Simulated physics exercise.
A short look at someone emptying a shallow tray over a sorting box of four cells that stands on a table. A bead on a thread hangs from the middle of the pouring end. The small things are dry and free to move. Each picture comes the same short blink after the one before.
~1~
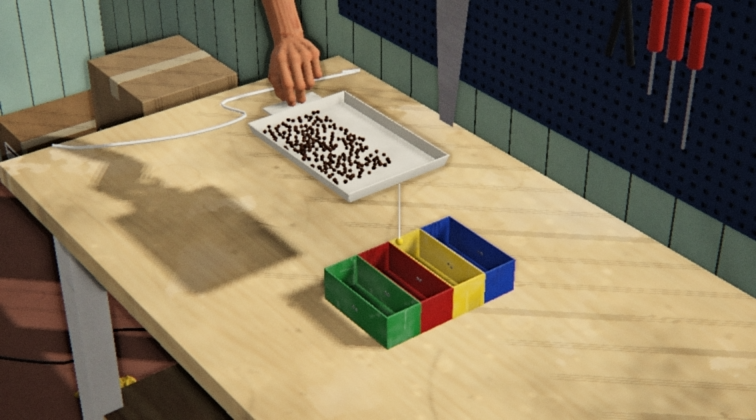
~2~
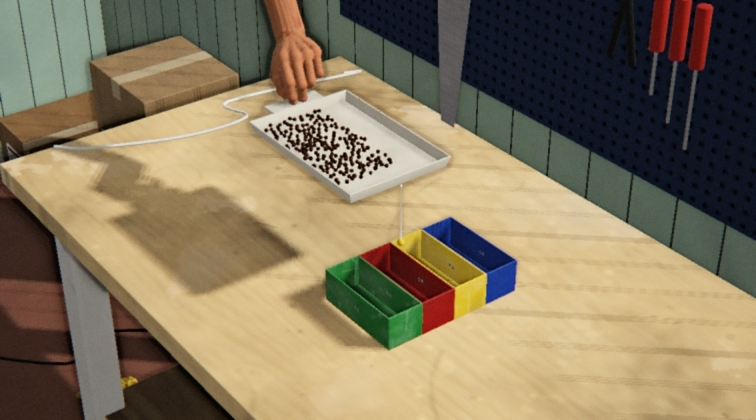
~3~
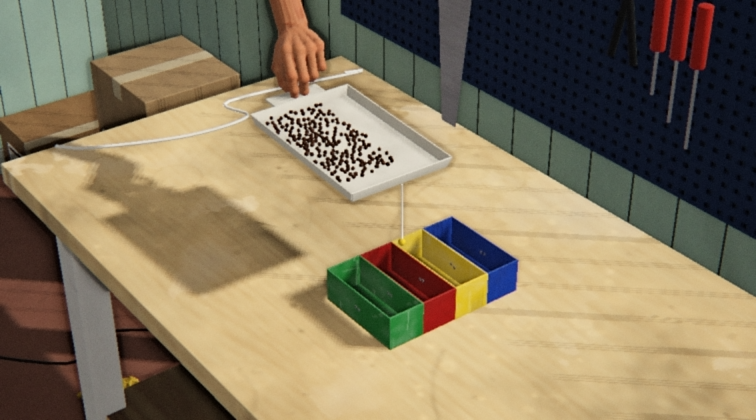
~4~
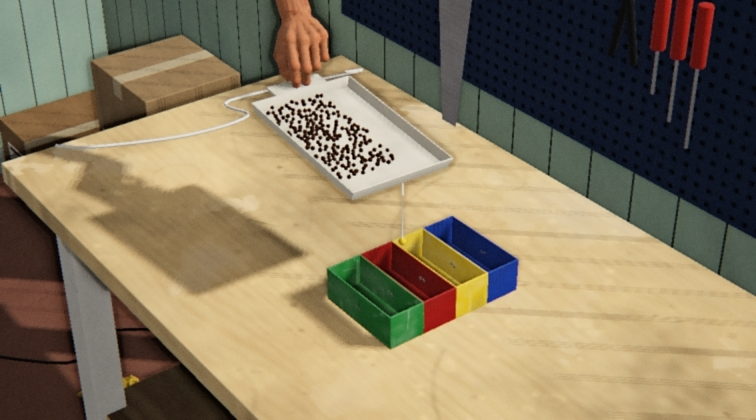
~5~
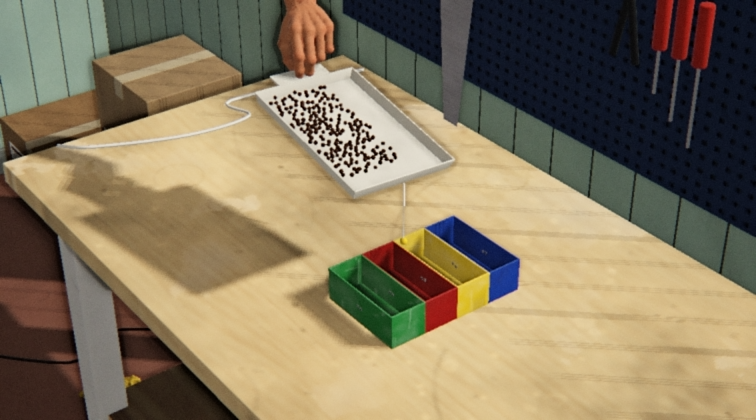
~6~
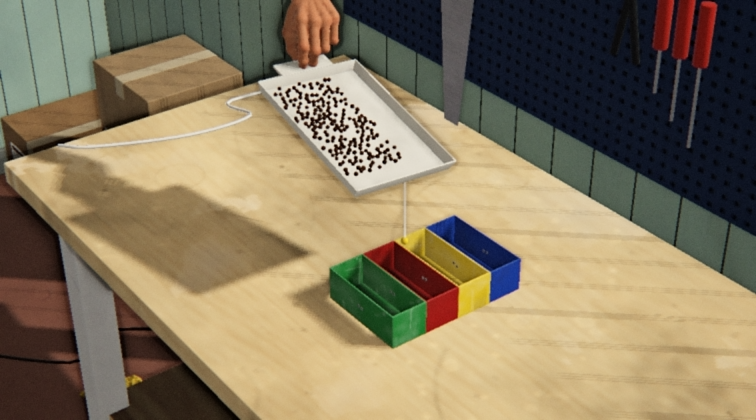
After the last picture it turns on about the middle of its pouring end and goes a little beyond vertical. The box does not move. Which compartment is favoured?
The blue cell gets the most.
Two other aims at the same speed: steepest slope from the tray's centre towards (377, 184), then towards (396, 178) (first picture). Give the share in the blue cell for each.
About 0 and 10 per cent.
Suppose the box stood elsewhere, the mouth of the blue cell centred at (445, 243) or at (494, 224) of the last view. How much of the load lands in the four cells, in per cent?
In turn 70 and 100 in a hundred.
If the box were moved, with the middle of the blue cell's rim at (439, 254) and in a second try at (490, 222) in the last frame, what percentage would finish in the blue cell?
Near 30 % and 0 %.
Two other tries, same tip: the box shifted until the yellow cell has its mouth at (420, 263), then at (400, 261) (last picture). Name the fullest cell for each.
At the first place the cell in blue, at the second that blue cell.
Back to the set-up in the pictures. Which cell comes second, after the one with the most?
Next in line is that yellow cell.
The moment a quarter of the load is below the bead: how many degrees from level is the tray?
At about 75°.
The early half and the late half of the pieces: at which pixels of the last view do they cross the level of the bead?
First near (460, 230), later near (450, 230).
Just after the last frame, tray tipped steeply; the larger part on the tray; about a tenth in the blue cell; about a tenth in the yellow cell; just a few in the red cell; about a tenth falling or outside the box.
A moment on, tray tipped past a quarter turn; just a few on the tray; roughly half in the blue cell; roughly a quarter in the yellow cell; just a few in the red cell; just a few in the green cell; roughly a quarter falling or outside the box.
Further on, tray tipped past a quarter turn; roughly two thirds in the blue cell; roughly a third in the yellow cell; just a few in the red cell; just a few in the green cell; just a few falling or outside the box.
When it is over, tray tipped past a quarter turn; roughly two thirds in the blue cell; roughly a third in the yellow cell; just a few in the red cell; just a few in the green cell; just a few outside the box.
